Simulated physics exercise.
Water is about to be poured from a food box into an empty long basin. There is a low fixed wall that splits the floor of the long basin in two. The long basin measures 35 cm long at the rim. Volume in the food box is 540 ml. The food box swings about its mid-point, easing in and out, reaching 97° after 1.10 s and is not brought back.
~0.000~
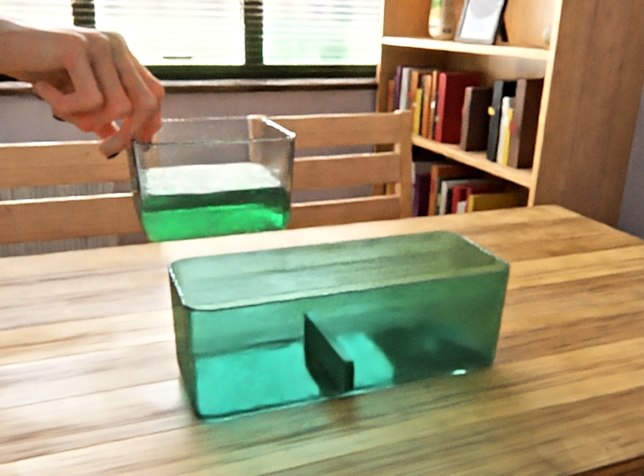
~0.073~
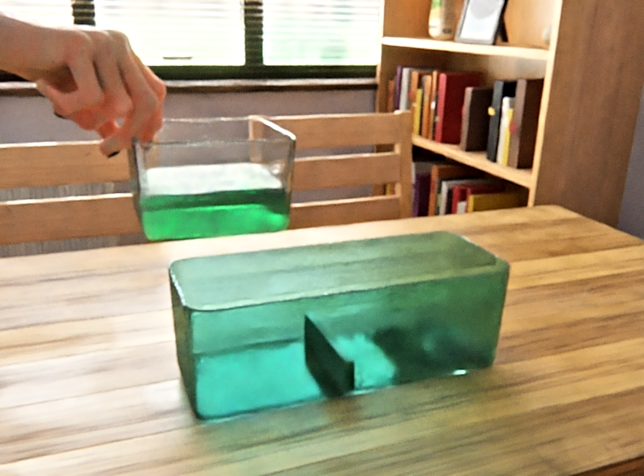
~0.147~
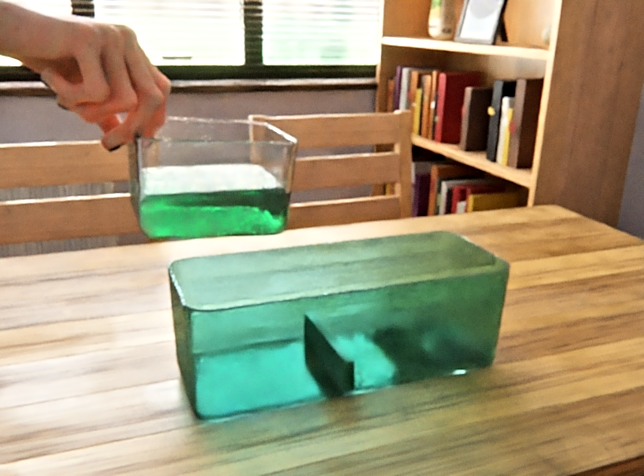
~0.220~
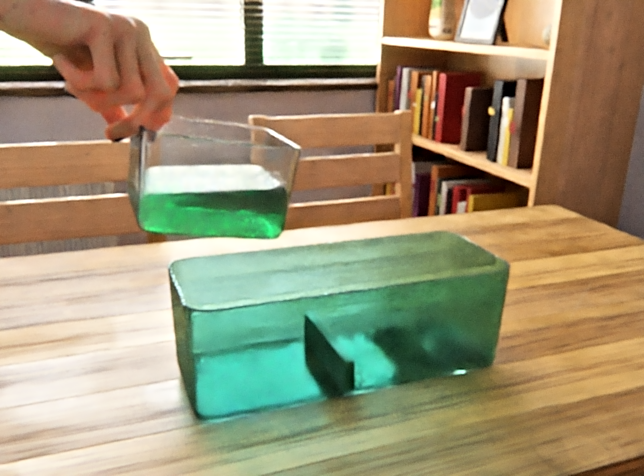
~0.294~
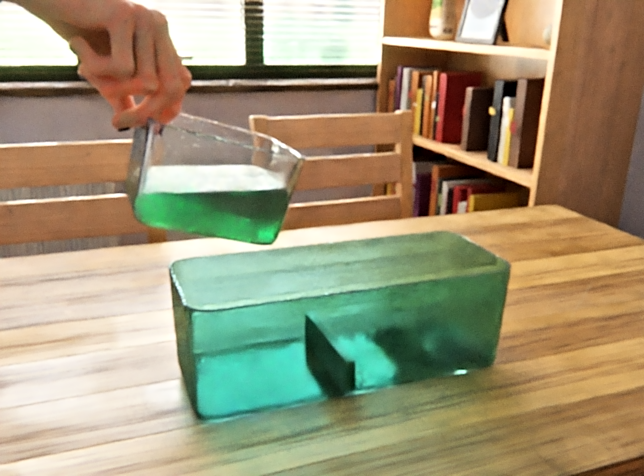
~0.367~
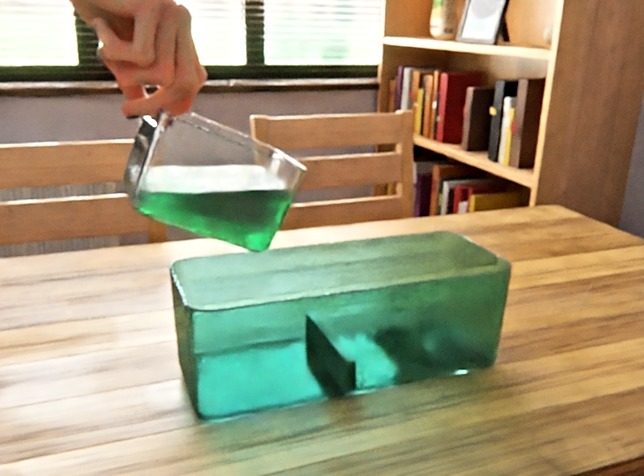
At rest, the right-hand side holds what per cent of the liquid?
It holds some 32 in every hundred.
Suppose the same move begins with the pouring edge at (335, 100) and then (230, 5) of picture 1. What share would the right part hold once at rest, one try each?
Respectively 95 and 5 %.
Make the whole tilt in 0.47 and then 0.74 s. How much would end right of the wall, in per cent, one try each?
I'd say 15 percent on the first go, 25 percent on the next.
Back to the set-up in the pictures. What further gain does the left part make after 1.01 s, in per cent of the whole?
Roughly 30 percent.
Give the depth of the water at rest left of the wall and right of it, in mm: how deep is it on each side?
Around 20 mm deep on the left, around 8 mm deep on the right.
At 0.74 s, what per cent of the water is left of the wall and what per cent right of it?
12 left and 1 right, roughly.
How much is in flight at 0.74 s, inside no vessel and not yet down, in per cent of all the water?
About 24 per cent.
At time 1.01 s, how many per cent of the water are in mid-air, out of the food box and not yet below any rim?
Roughly 10 %.
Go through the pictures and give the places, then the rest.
In the first frame, it leans 0°; its right rim is at (278, 129); the water meets the walls at (138, 183) and (273, 174); the long basin's rim runs from (177, 286) to (481, 249); the wall's top is at (327, 335).
In the second frame, it leans 1°; its right rim is at (279, 131); the water meets the walls at (137, 183) and (272, 174).
In the third frame, it leans 4°; its right rim is at (281, 135); the water meets the walls at (136, 182) and (272, 175).
In the fourth frame, it leans 9°; its right rim is at (284, 141); the water meets the walls at (136, 181) and (271, 175).
In the fifth frame, it leans 16°; its right rim is at (287, 150); the water meets the walls at (133, 181) and (274, 176).
In the sixth frame, it leans 24°; its right rim is at (290, 161); the water meets the walls at (131, 179) and (277, 176).
After 0.74 s the tilt is 73° and 63 per cent is still to pour, 11 is left of the wall and 1 right of it.
After 1.01 s the tilt is 95° and 21 per cent is still to pour, 38 is left of the wall and 31 right of it.
After 1.29 s the tilt is 97° and 4 per cent is still to pour, 62 is left of the wall and 31 right of it.
After 1.60 s the tilt is 97° and 0 per cent is still to pour, 68 is left of the wall and 32 right of it.
In the end 68 per cent lies left of the wall, 32 right of it and 1 outside.
